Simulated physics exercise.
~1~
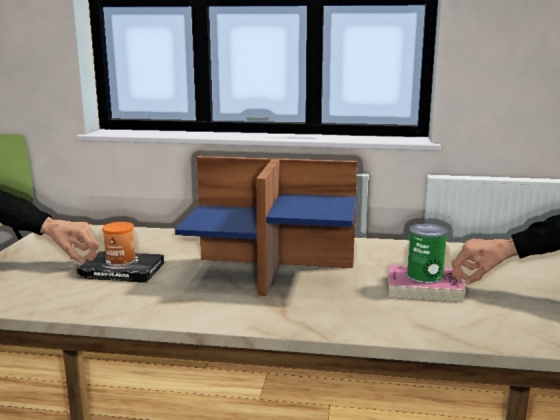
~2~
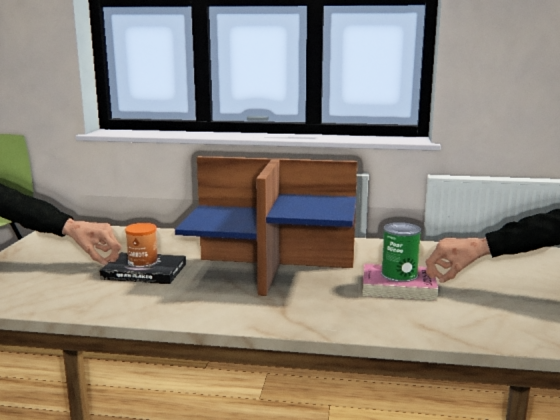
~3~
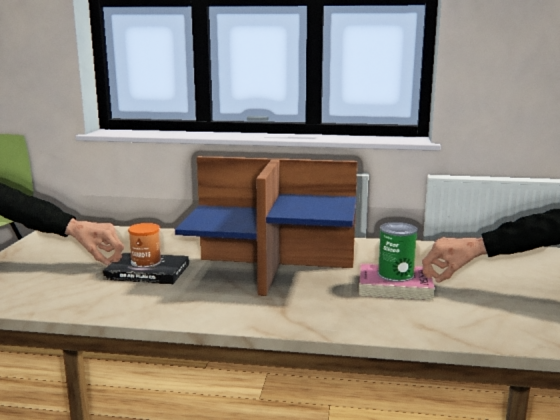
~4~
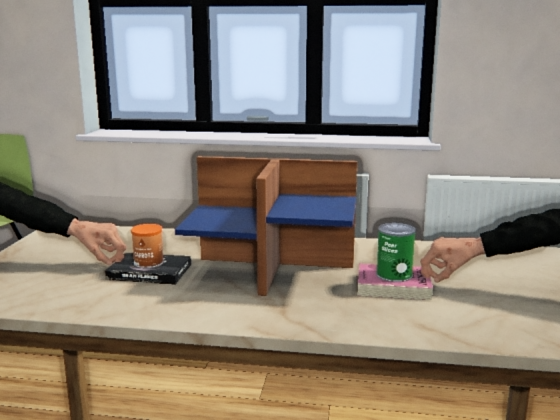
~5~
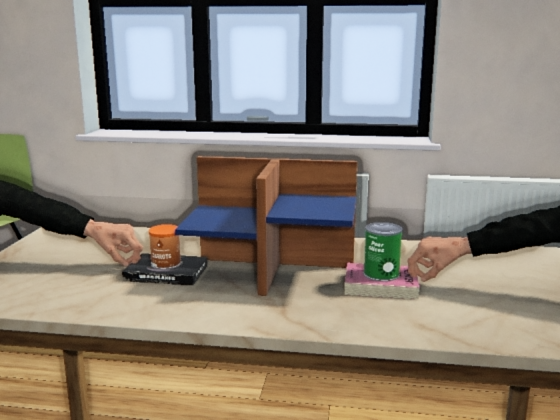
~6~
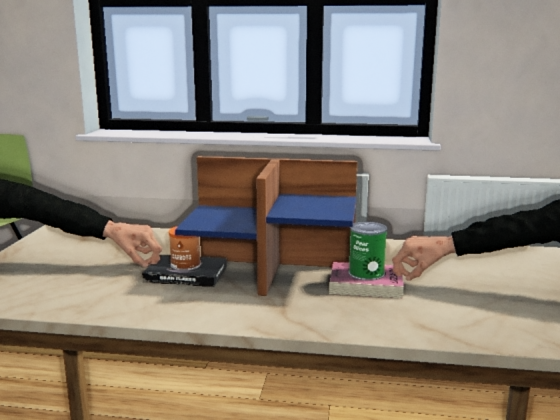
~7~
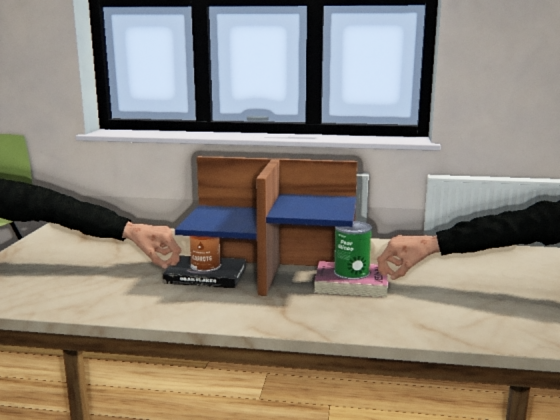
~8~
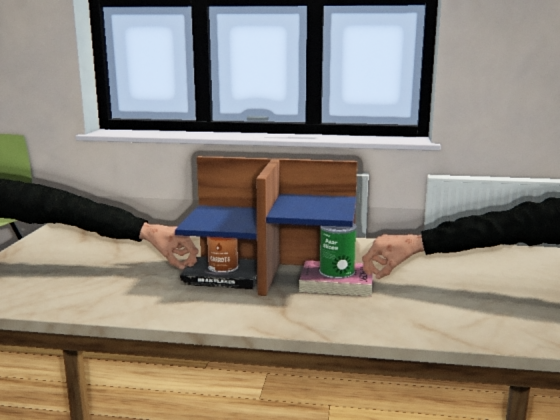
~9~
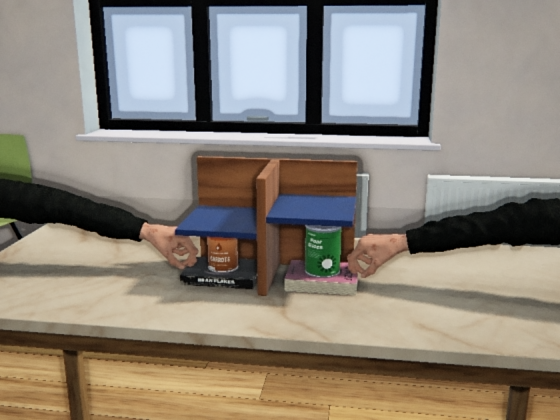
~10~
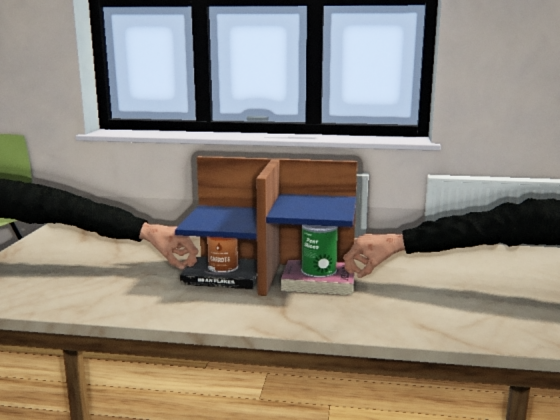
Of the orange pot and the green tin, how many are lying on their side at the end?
None of them are, as the orange pot and the green tin both still stand upright beneath the blue shelves.
